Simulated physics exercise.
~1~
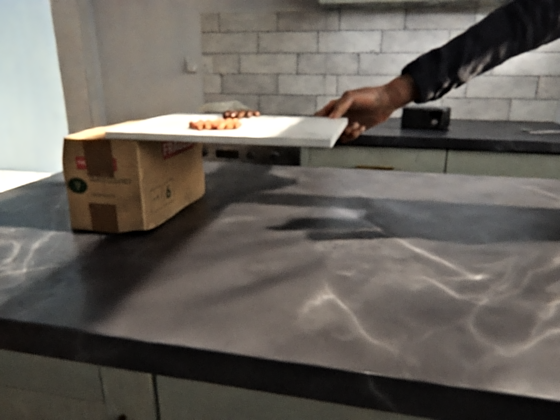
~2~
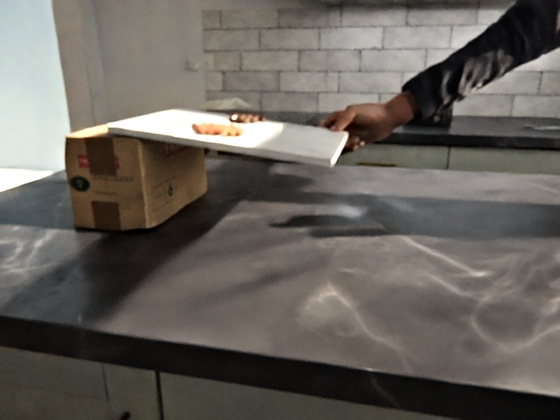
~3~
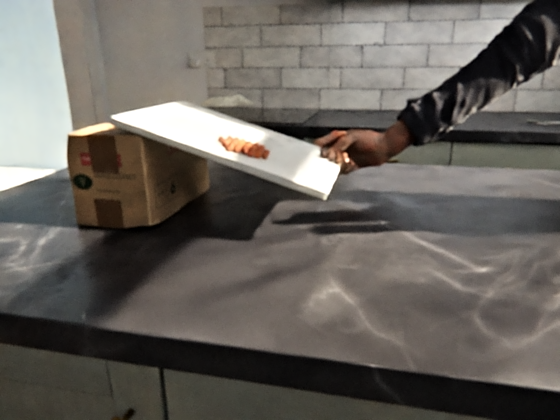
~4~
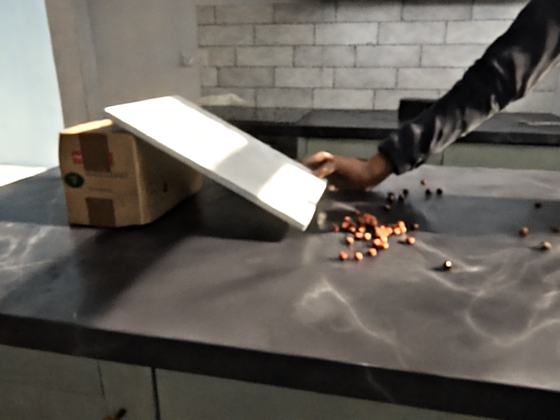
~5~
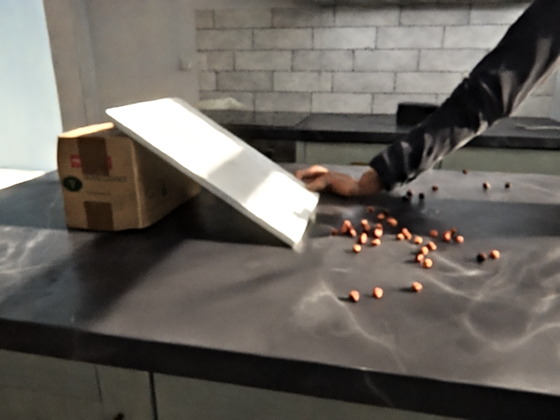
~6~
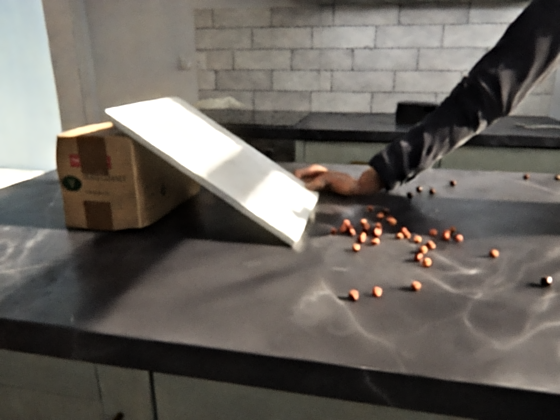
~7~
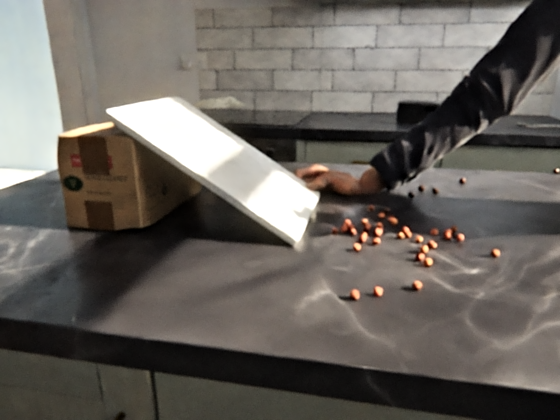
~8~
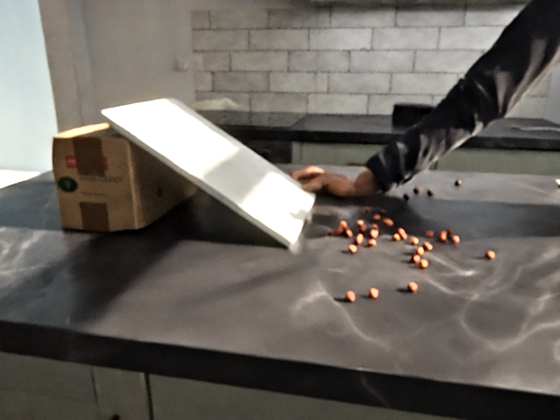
A white board propped on a cardboard box tilted down to the right as a hand lowered its end to the dark counter, and the small reddish-brown and darker round pieces on it slid off and scattered, some rolling far off to the right.
